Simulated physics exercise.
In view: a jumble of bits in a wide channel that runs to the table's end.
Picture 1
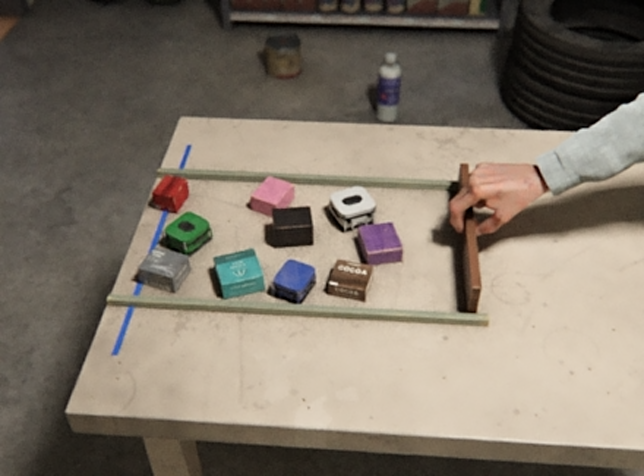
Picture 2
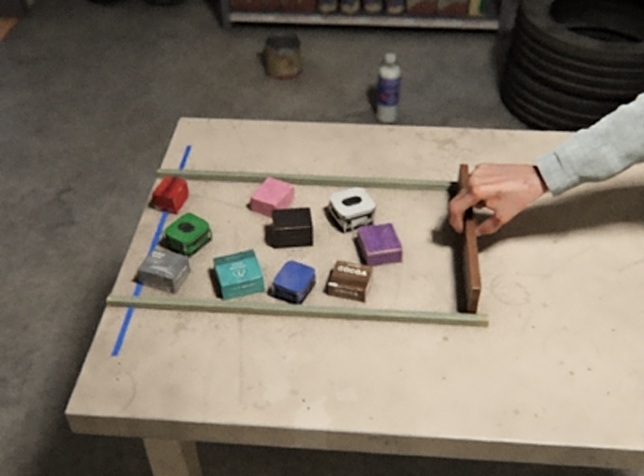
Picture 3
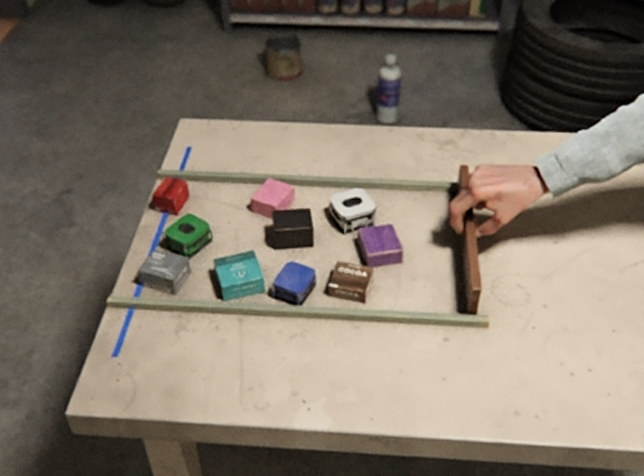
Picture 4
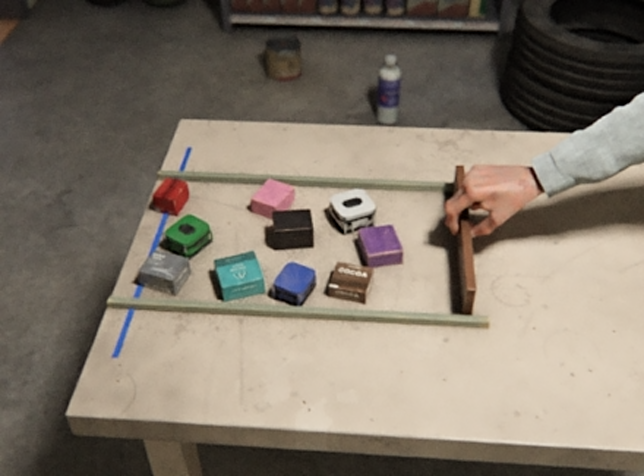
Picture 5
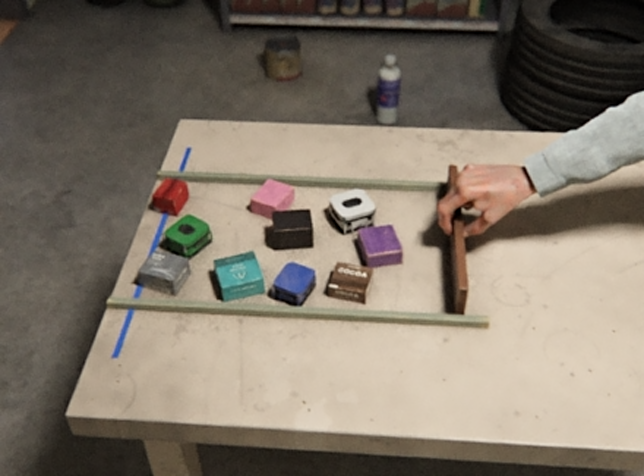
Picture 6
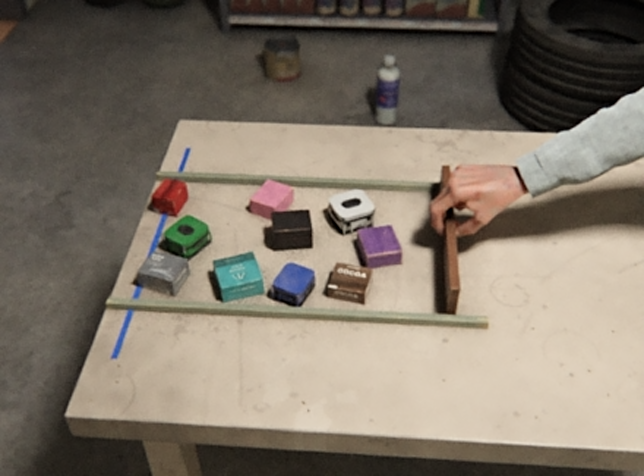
A hand holding a brown board upright, then sliding it slightly left between two rails toward ten colourful small boxes lying still.
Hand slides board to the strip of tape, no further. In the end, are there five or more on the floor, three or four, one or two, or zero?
The tally of drops is above four.
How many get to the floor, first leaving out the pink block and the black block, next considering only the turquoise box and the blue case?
5, then 5.
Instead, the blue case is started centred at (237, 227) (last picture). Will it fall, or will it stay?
The blue case would be down.
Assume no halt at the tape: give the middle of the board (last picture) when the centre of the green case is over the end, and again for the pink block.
Green case over the end: About (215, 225). Pink block over the end: About (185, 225).
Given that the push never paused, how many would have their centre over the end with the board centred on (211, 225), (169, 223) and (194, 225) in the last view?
First 4, then 7, then 4.
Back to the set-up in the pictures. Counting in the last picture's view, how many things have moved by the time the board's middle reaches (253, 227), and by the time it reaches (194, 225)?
At the first point the count is 9, at the second it's 10.
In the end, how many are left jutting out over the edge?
The count is 3.
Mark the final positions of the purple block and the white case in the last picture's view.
The purple block comes to rest close to (138, 233), while the white case rests close to (149, 198).
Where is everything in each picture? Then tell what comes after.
The first picture shows red box (171, 194); grey box (165, 270); green case (188, 235); board (468, 234); tape (158, 234).
The second picture shows grey box (164, 270); purple block (380, 245).
The third picture shows green case (188, 236); board (468, 236).
The fourth picture shows red box (171, 197); blue case (295, 285).
The fifth picture shows grey box (165, 272); turquoise box (239, 276).
The sixth picture shows red box (170, 197); grey box (164, 273); green case (188, 238); board (448, 236); tape (157, 237).
Soon after, none off yet; red box at rest near (170, 197); grey box at rest near (164, 273); green case at rest near (188, 238).
Then, none off yet; red box at rest near (170, 197); grey box tipped a little near (101, 274); green case moved about its own width near (152, 240).
At rest, the number that fall off is five or more; fallen, blue case, black block, pink block, turquoise box, green case, grey box and red box.
